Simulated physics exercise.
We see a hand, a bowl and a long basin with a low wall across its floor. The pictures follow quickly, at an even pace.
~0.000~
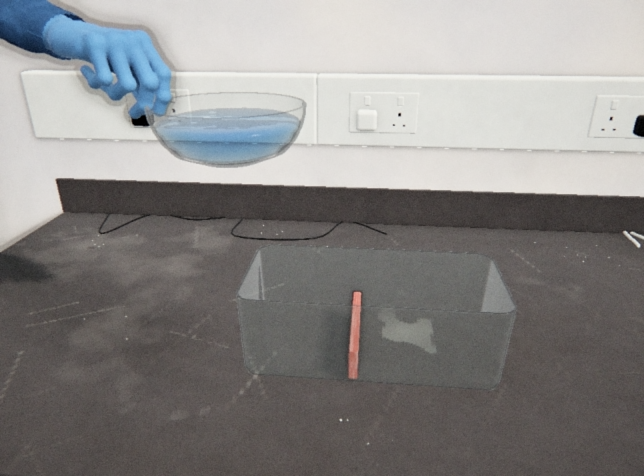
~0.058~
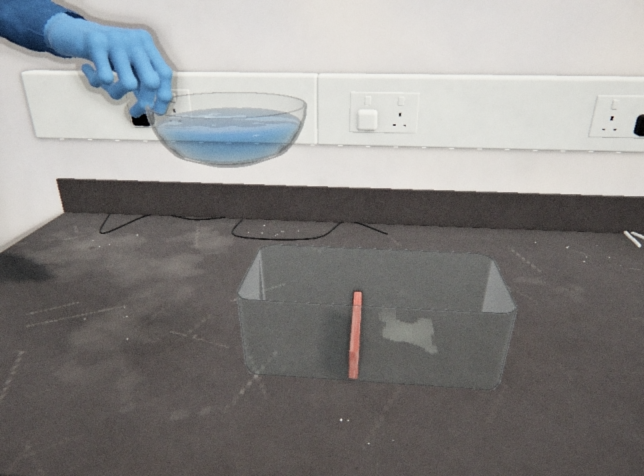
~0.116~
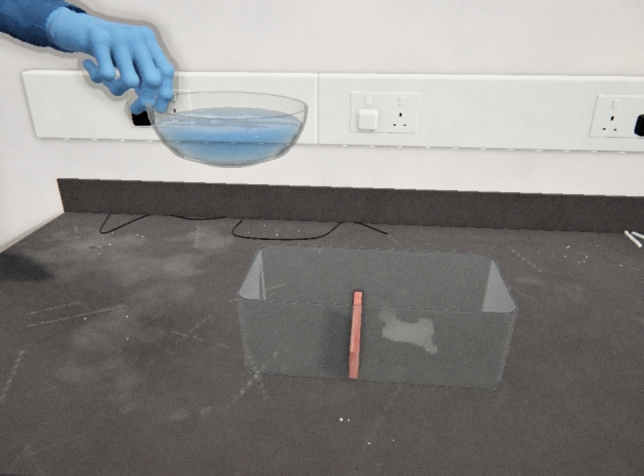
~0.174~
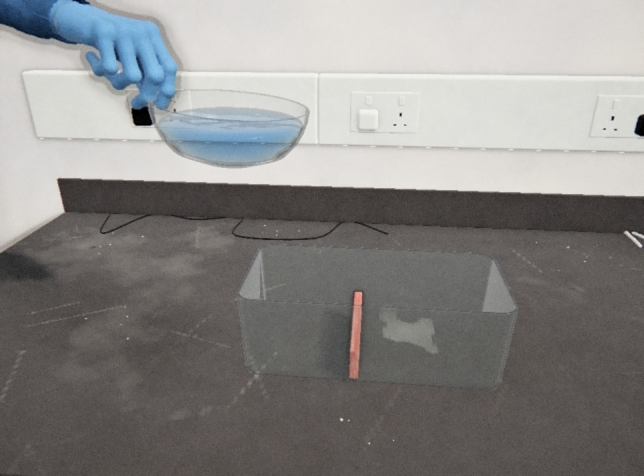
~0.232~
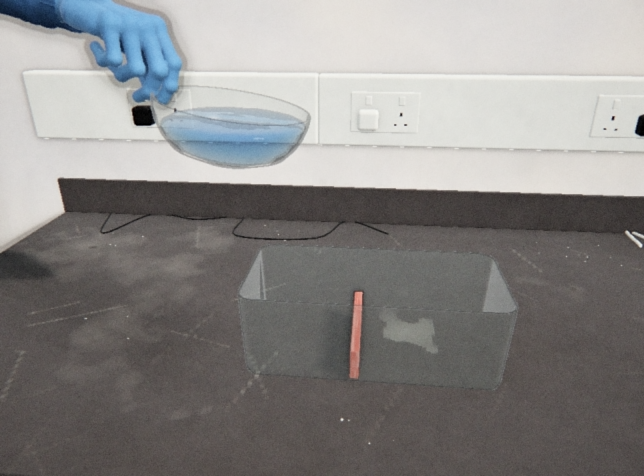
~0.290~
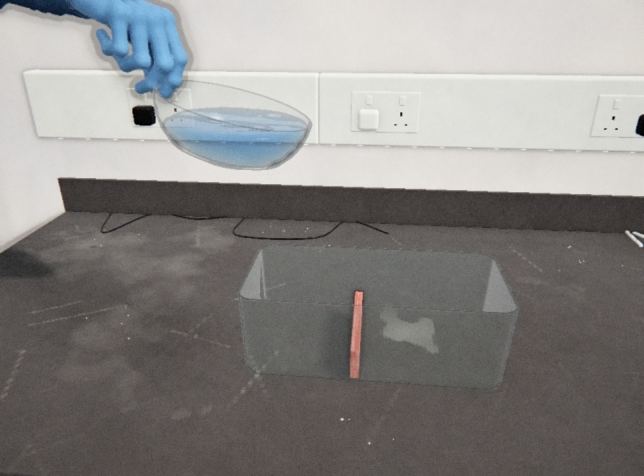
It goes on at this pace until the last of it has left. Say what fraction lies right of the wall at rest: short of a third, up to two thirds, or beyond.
In the end from a third to two thirds is right of the wall.
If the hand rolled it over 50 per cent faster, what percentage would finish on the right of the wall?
It comes to 40 per cent or so.
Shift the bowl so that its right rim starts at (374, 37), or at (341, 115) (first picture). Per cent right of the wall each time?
The first gives 85 %, the second 75 %.
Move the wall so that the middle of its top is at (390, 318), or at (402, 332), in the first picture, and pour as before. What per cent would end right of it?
About 5 and 20 per cent.
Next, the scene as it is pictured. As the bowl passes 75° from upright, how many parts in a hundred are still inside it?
Near 25 %.
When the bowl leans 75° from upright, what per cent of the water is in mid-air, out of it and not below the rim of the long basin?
It comes to 45 per cent or so.
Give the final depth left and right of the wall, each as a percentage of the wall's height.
The left part 40 per cent, the right part 30.
A moment on, the bowl is tipped on its side and 23 per cent is still to pour, 7 is left of the wall and 25 right of it.
Next, the bowl is tipped right over and 0 per cent is still to pour, 47 is left of the wall and 50 right of it.
Then the bowl is tipped right over and 0 per cent is still to pour, 48 is left of the wall and 51 right of it.
Later the bowl is tipped right over and 0 per cent is still to pour, 48 is left of the wall and 51 right of it.
Finally, 48 per cent lies left of the wall, 51 right of it and 1 outside.
